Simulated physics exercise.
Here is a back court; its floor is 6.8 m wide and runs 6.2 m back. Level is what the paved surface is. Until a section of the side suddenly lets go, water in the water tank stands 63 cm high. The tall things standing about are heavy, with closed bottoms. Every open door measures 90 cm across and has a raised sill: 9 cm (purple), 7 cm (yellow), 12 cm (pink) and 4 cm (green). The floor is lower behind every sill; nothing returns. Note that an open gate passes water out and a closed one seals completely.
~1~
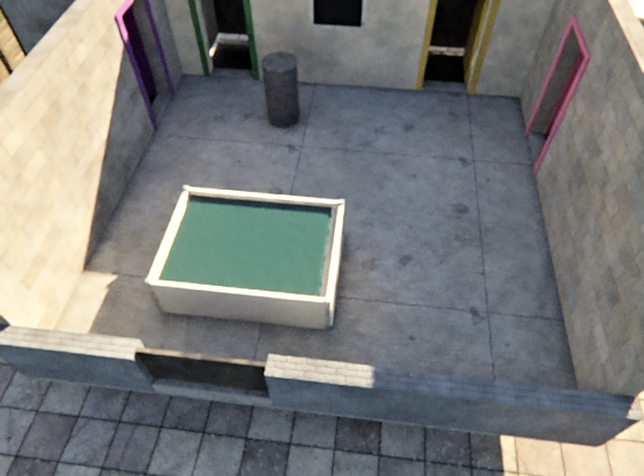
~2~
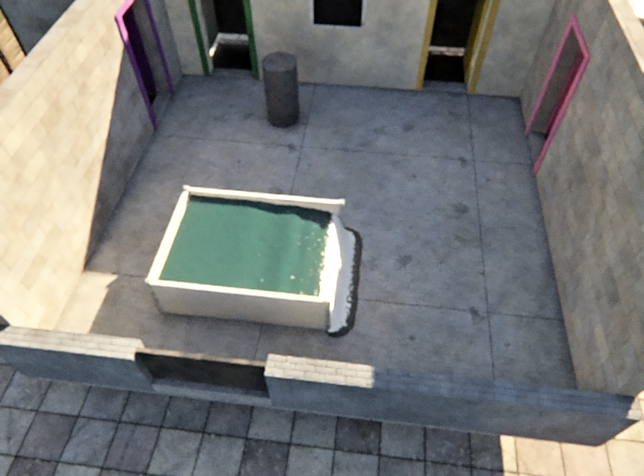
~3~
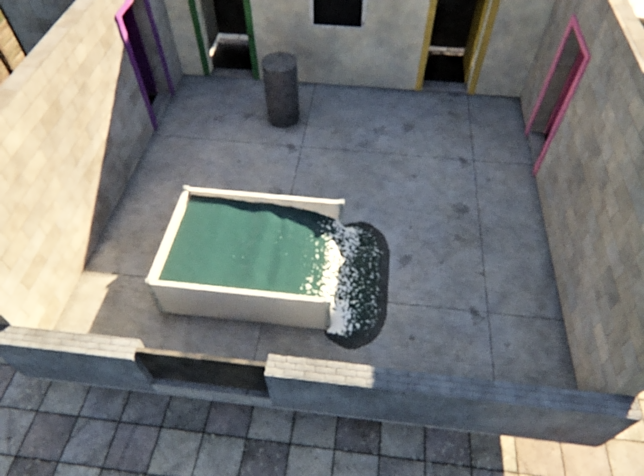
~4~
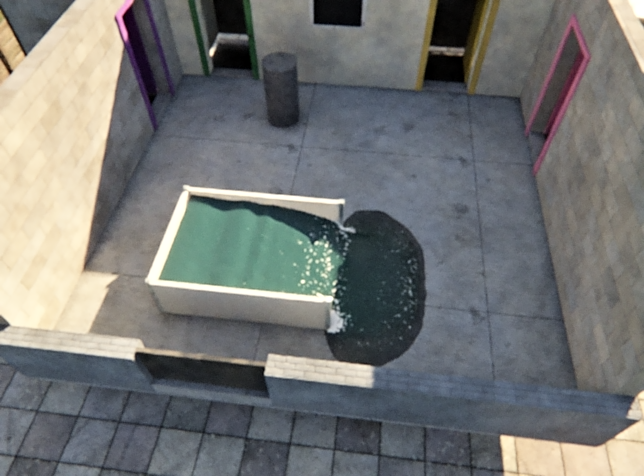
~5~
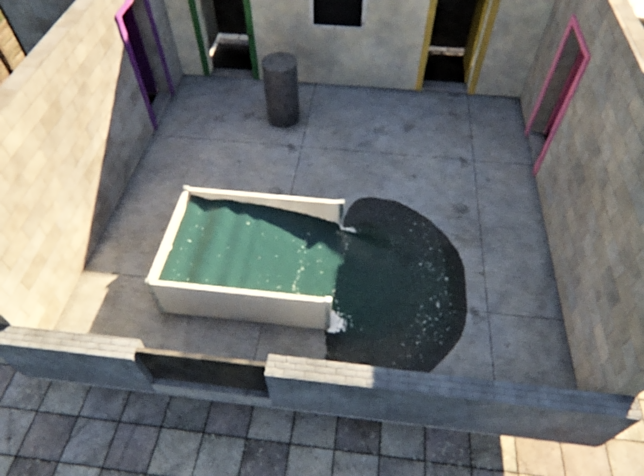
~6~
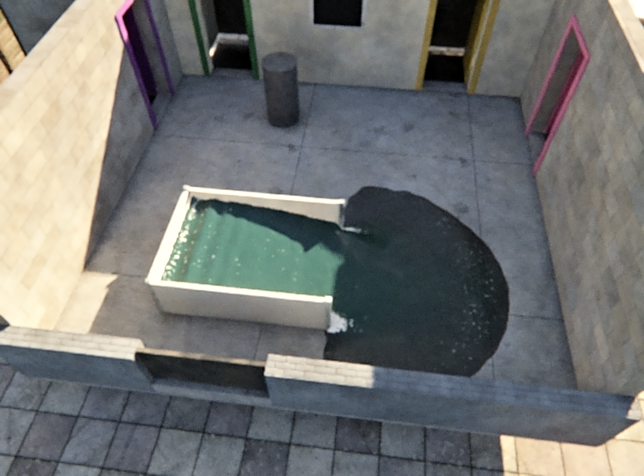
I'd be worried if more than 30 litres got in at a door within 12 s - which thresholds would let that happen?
Door by door: The purple door would not; the yellow door would; the pink door would not; the green door would not.
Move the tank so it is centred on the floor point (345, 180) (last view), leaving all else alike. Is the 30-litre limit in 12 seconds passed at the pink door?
Pink: Beyond limit.
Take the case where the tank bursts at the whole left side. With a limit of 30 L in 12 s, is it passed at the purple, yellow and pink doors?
Result: Purple limit not passed, yellow limit not passed, pink limit not passed.
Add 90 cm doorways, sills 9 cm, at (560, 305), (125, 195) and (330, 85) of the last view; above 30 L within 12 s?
More, less, less.
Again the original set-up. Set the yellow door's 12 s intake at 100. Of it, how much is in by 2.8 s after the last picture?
Roughly 0%.
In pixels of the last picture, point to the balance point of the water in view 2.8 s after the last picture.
Near (436, 258).
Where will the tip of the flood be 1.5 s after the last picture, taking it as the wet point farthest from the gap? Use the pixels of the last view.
Point: Roughly (523, 135).
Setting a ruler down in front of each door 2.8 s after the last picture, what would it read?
You'd see purple at 0 cm, yellow at 8 cm, pink at 10 cm and green at 0 cm.
Then, 0.7 s after the last picture water covers 30 % of the floor and is deepest (31 cm) near (554, 298); purple door not reached, yellow door not reached, pink door not reached, green door not reached.
Then, 1.5 s after the last picture water covers 30 % of the floor and is deepest (40 cm) near (574, 400); purple door not reached, yellow door not reached, pink door 10 cm at the sill, 0 L in, green door not reached.
Then, 2.8 s after the last picture water covers 35 % of the floor and is deepest (26 cm) near (516, 99); purple door not reached, yellow door 8 cm at the sill, 0 L in, pink door 10 cm at the sill, 0 L in, green door not reached.
Then, 6.3 s after the last picture water covers 75 % of the floor and is deepest (16 cm) near (180, 81); purple door 5 cm at the sill, 0 L in, yellow door 12 cm at the sill, 78 L in, pink door 7 cm at the sill, 1 L in, green door 4 cm at the sill, 0 L in.
Then, 11.3 s after the last picture water covers 100 % of the floor and is deepest (9 cm) near (89, 261); purple door 7 cm at the sill, 2 L in, yellow door 5 cm at the sill, 99 L in, pink door 5 cm at the sill, 1 L in, green door 5 cm at the sill, 9 L in.
